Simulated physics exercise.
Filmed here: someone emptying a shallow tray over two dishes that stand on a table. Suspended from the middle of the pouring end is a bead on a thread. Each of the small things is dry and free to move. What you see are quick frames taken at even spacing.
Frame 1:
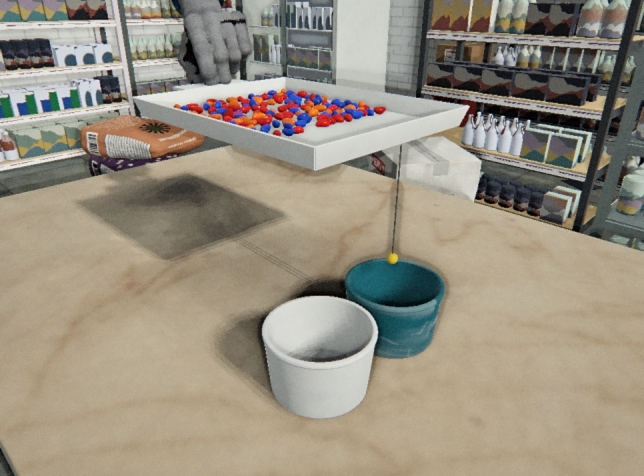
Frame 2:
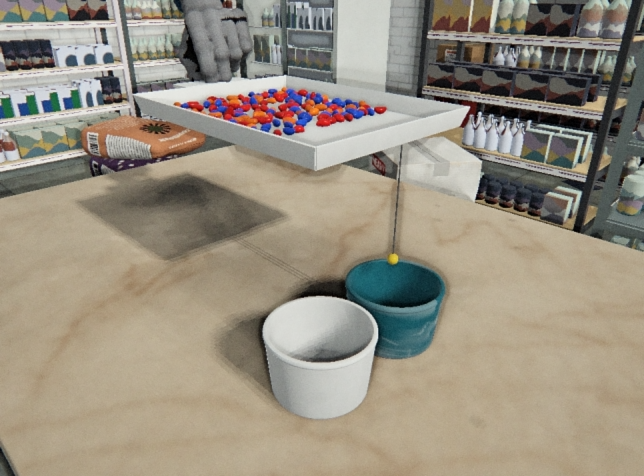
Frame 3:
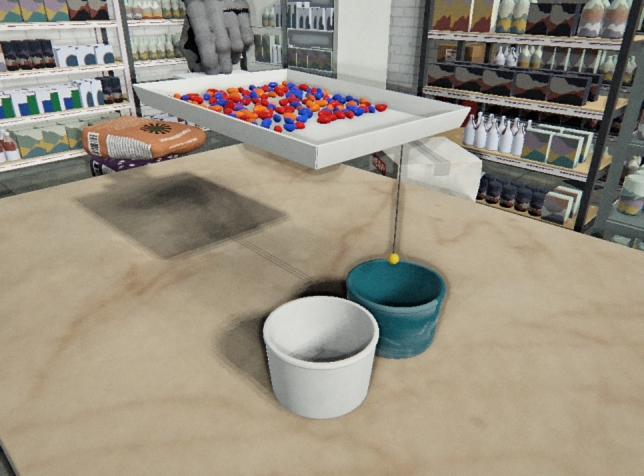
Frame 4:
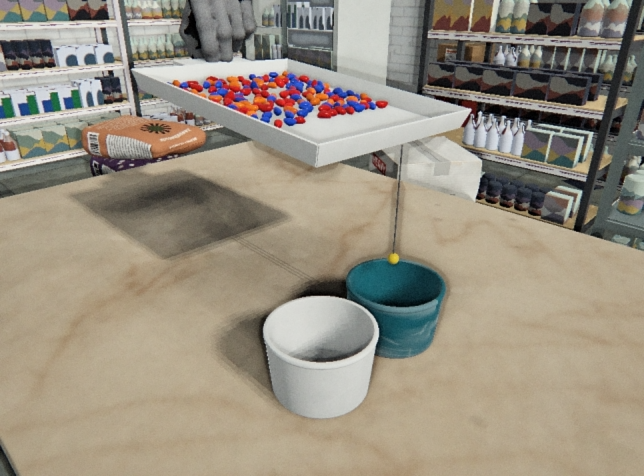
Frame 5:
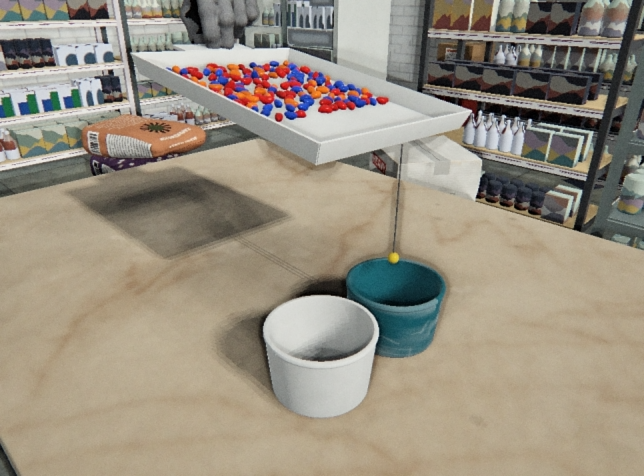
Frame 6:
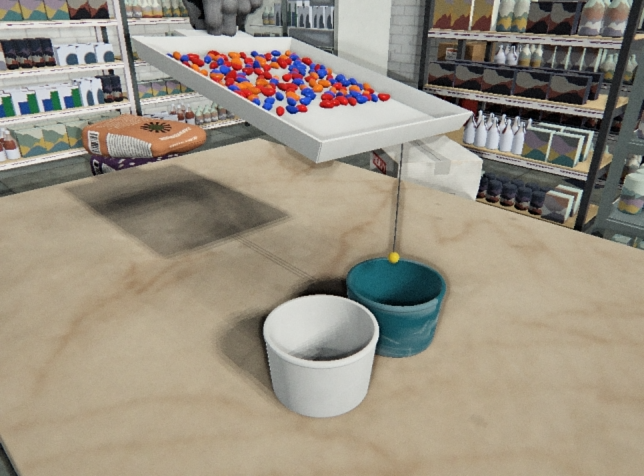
In a shop aisle, a dark gloved hand slowly tilting a white tray of colourful small pieces above two bowls on a table.
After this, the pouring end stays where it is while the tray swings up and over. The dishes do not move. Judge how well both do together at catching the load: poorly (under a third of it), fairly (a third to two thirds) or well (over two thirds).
Between both dishes you'd find a little less than a third or even fewer.
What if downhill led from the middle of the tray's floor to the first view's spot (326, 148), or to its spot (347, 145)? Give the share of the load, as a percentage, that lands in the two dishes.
90 %, give or take, and then 80 %.
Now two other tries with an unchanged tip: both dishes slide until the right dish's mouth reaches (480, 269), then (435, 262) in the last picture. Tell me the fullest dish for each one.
Tries in order: The one to the right, the one to the right.
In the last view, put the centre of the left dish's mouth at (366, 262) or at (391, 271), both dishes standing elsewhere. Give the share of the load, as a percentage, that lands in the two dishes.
First 0 per cent, second 40 per cent.
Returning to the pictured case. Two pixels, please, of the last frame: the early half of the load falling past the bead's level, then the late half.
Around (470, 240) at first; around (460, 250) after that.
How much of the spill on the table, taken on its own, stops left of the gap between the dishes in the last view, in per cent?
Reading: Around 0 %.
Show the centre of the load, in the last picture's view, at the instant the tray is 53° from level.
Roughly at (423, 115).
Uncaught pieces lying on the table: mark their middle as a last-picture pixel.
Once everything settles, the pieces are centred near (493, 314).
Soon after the last picture, tray tipped steeply; nearly all on the tray; a small part in the air.
A little later, tray tipped right over; most on the tray; a stray few in the right dish; a small part outside both; a small part in the air.
Later still, tray tipped past a quarter turn; a small part in the right dish; most outside both.
At rest, tray tipped past a quarter turn; none in the left dish; a small part in the right dish; most outside both.
